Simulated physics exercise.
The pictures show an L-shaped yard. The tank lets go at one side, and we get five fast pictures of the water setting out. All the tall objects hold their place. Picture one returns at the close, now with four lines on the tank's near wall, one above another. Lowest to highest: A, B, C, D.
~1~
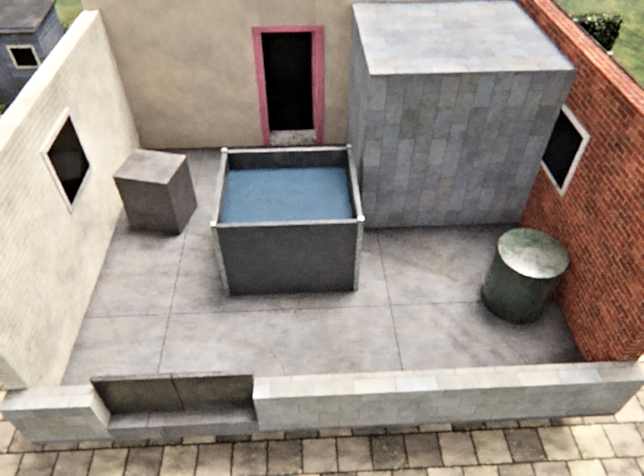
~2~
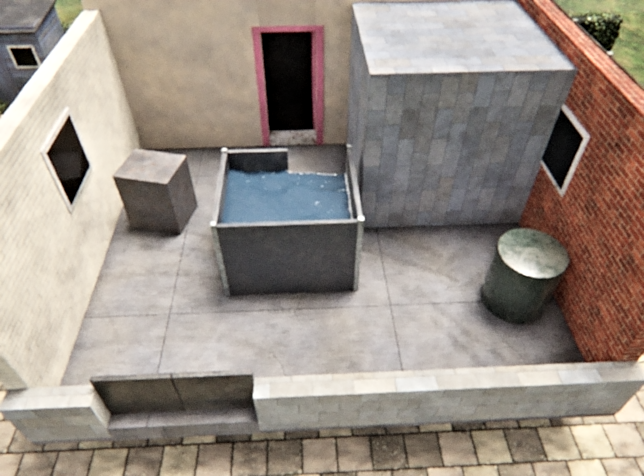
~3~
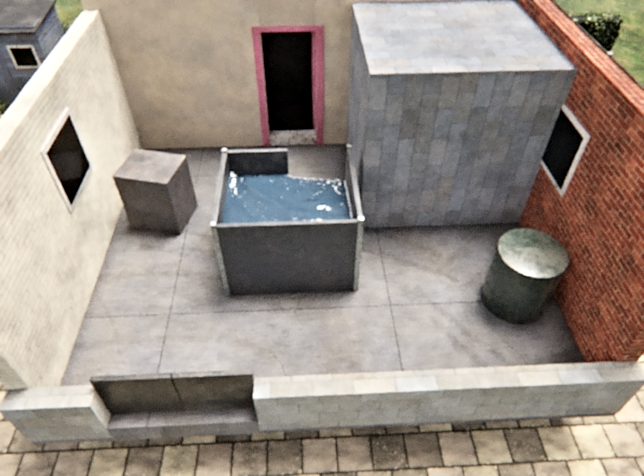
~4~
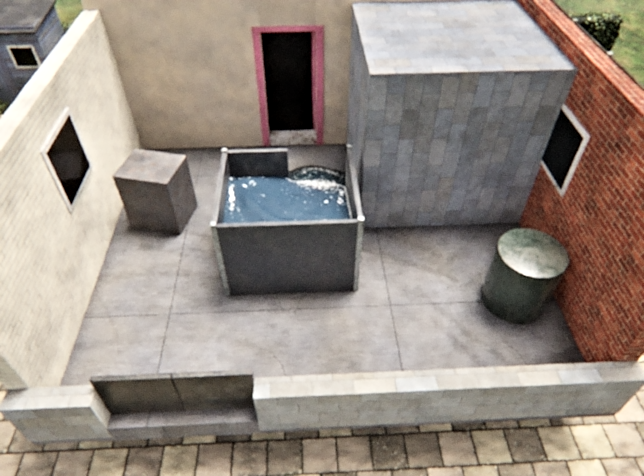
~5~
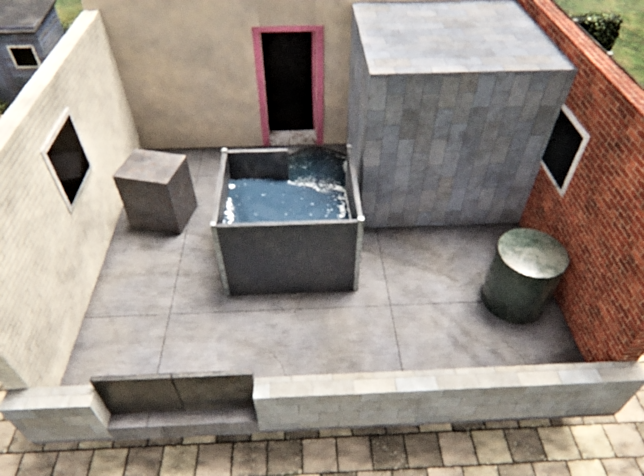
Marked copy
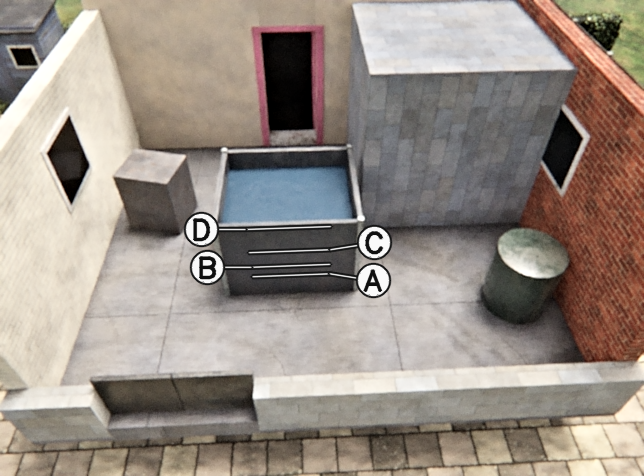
Water sinking and churning with white flecks inside a square grey tank in a walled yard, while everything around stays still.
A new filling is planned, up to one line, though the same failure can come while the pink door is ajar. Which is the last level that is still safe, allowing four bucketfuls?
That is level A.
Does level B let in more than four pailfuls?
Yes.
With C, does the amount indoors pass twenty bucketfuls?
Yes, clearly.
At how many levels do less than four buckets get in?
One.
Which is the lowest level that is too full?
Level B.
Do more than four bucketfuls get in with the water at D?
Yes, it does.
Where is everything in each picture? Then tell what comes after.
The first frame shows water in the tank at rest, its middle at (289, 200); foot of the pink doorway at (293, 145); shut gate at (175, 379).
In the second frame, water covers 1 % of the ground, its front hidden from here.
In the third frame, water covers 3 % of the ground, its front hidden from here.
In the fourth frame, water covers 7 % of the ground, its front hidden from here.
In the fifth frame, water covers 11 % of the ground, its front hidden from here.
On the marked copy, A at (291, 275); B at (290, 265); C at (289, 251); D at (288, 228); from the bottom up A, B, C, D.
If A is chosen, a bucket or two gets in.
If B is chosen, about 12 bucketfuls get in.
If C is chosen, dozens of bucketfuls pour in.
If D is chosen, dozens of bucketfuls pour in.
